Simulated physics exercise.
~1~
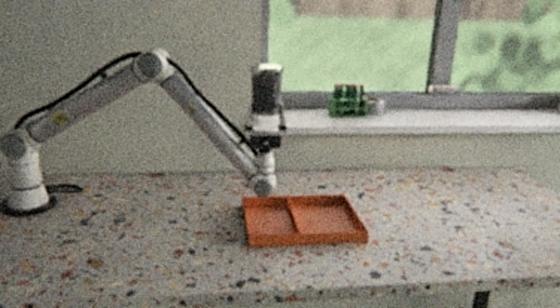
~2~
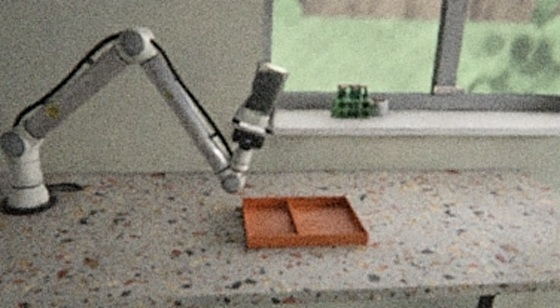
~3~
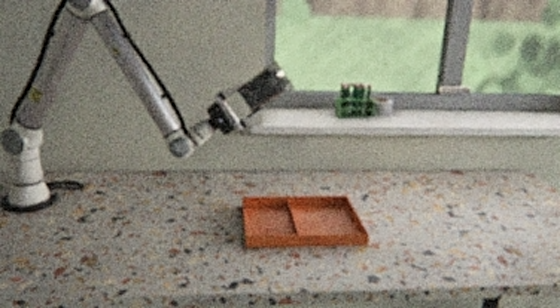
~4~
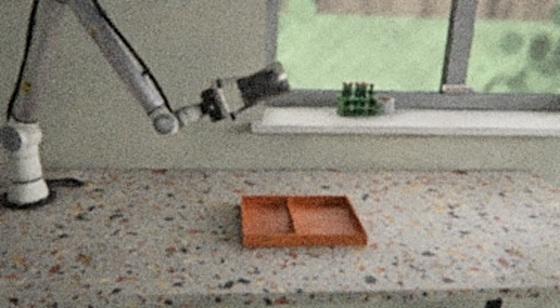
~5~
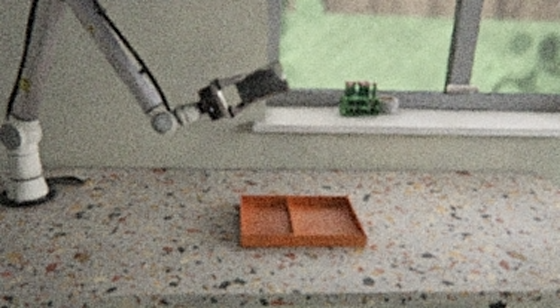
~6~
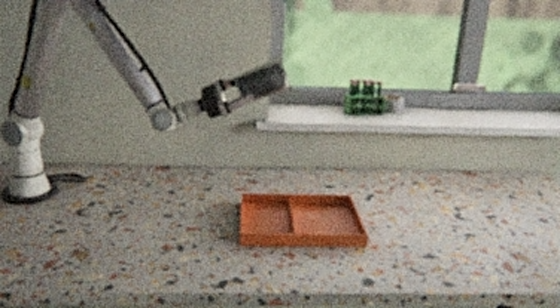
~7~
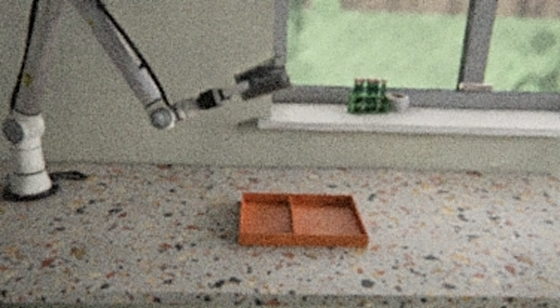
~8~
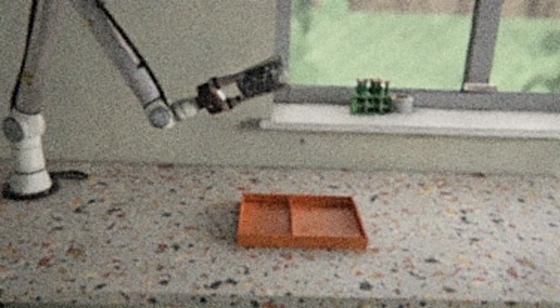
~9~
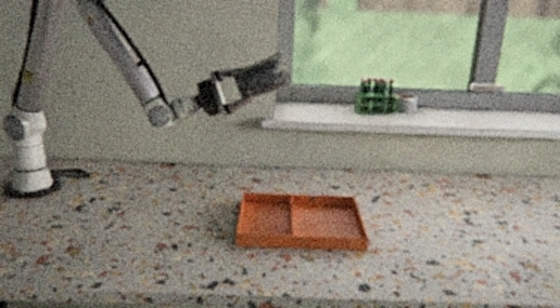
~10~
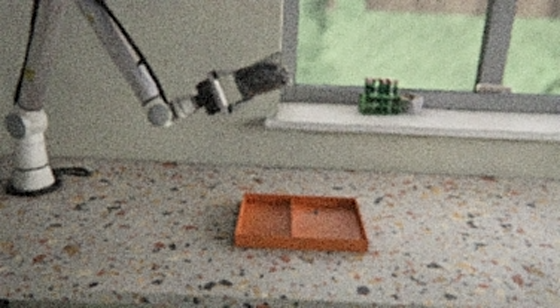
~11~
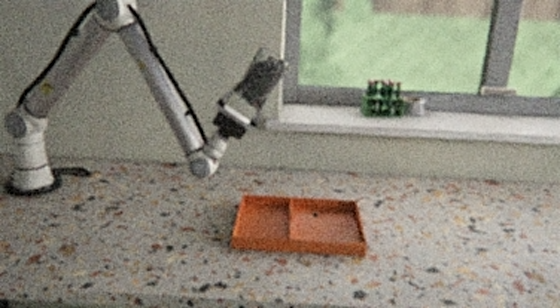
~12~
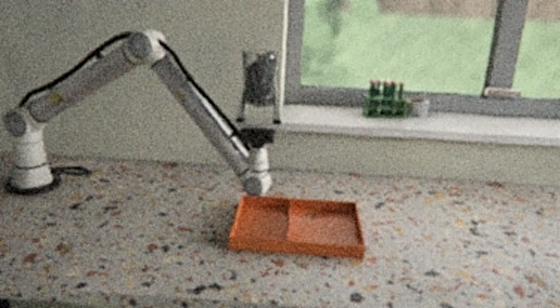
In this clip, a robot arm holding a dark tumbler above a speckled counter draws back left and tips it onto its side over a divided orange tray, turns it in place, then swings right and stands it upright, the tray still looking almost empty.
